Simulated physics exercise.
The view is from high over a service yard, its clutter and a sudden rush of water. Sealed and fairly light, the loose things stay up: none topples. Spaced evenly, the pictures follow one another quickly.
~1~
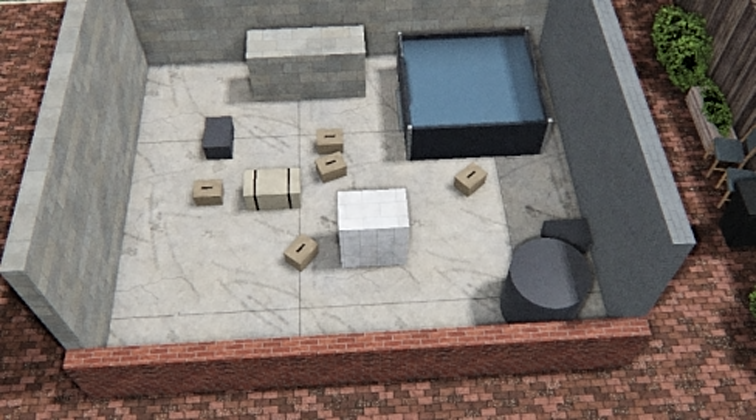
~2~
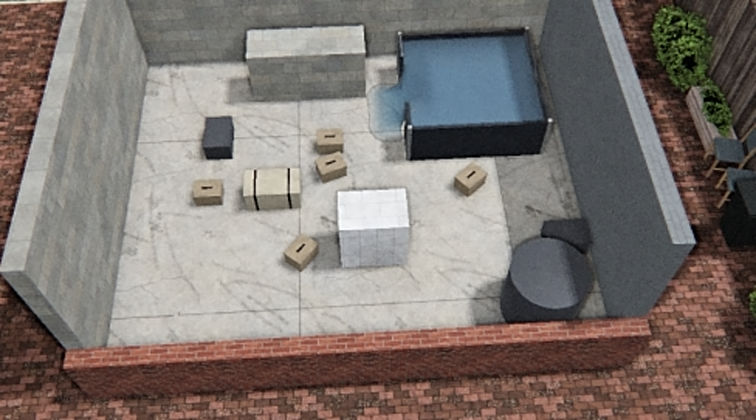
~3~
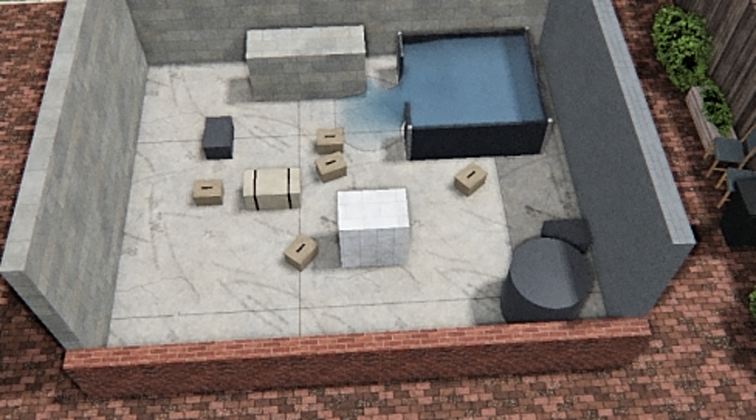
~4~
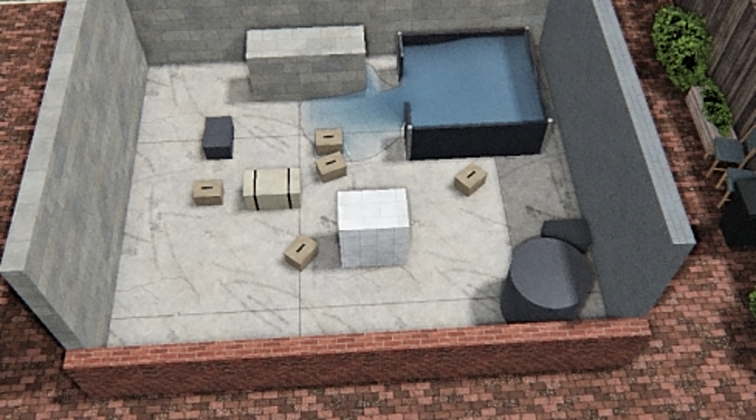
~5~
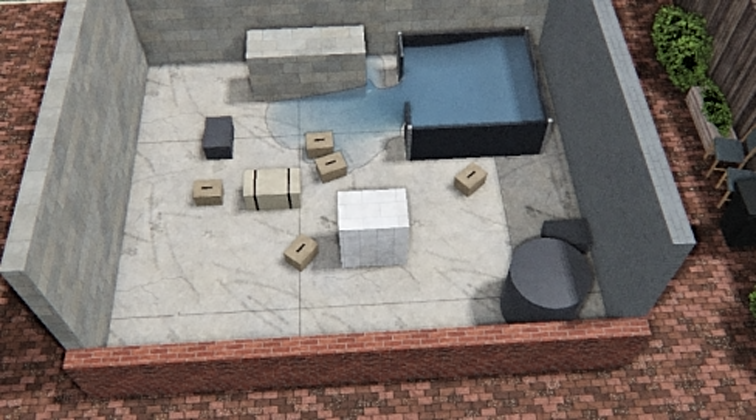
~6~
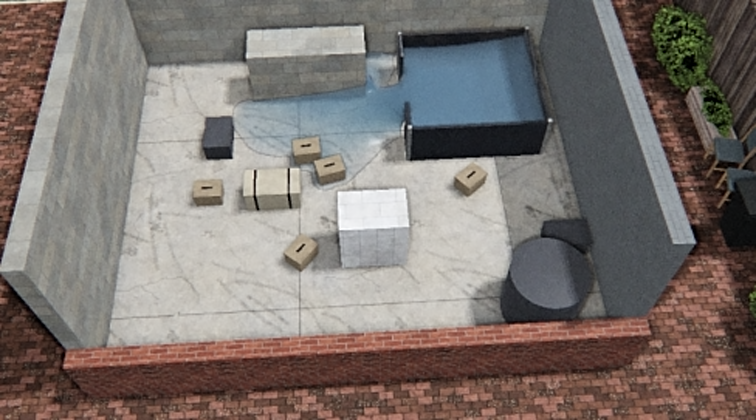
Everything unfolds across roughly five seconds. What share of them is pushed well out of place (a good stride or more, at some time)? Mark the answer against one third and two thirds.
Two thirds or more of them.
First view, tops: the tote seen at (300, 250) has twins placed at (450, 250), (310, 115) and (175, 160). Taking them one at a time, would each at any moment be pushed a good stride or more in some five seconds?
Stays put, shoved clear, shoved clear.
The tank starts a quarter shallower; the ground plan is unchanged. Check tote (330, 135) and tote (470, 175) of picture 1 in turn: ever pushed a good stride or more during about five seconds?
One after the other: Moved that far, less than that.
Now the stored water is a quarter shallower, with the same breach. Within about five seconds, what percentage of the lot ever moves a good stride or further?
Roughly 80 in a hundred.
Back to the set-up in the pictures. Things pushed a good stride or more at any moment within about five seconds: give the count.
Count: 6.
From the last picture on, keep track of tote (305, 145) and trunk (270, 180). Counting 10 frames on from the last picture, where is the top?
Near pixel (138, 217) and pixel (243, 251).
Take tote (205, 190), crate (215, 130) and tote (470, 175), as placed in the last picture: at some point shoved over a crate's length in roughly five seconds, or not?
Per object, same order: The full distance / the full distance / less than that.
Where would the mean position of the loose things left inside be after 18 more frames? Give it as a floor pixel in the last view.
Estimate: Close to (295, 281) px.
A moment on, 1 of 8 are well off their spots; 1 afloat.
Next, 5 of 8 are well off their spots; 3 afloat.
Later, 6 of 8 are well off their spots; 4 afloat.
In the end, 6 of 8 are well off their spots, and 6 have been at some point; 6 afloat.
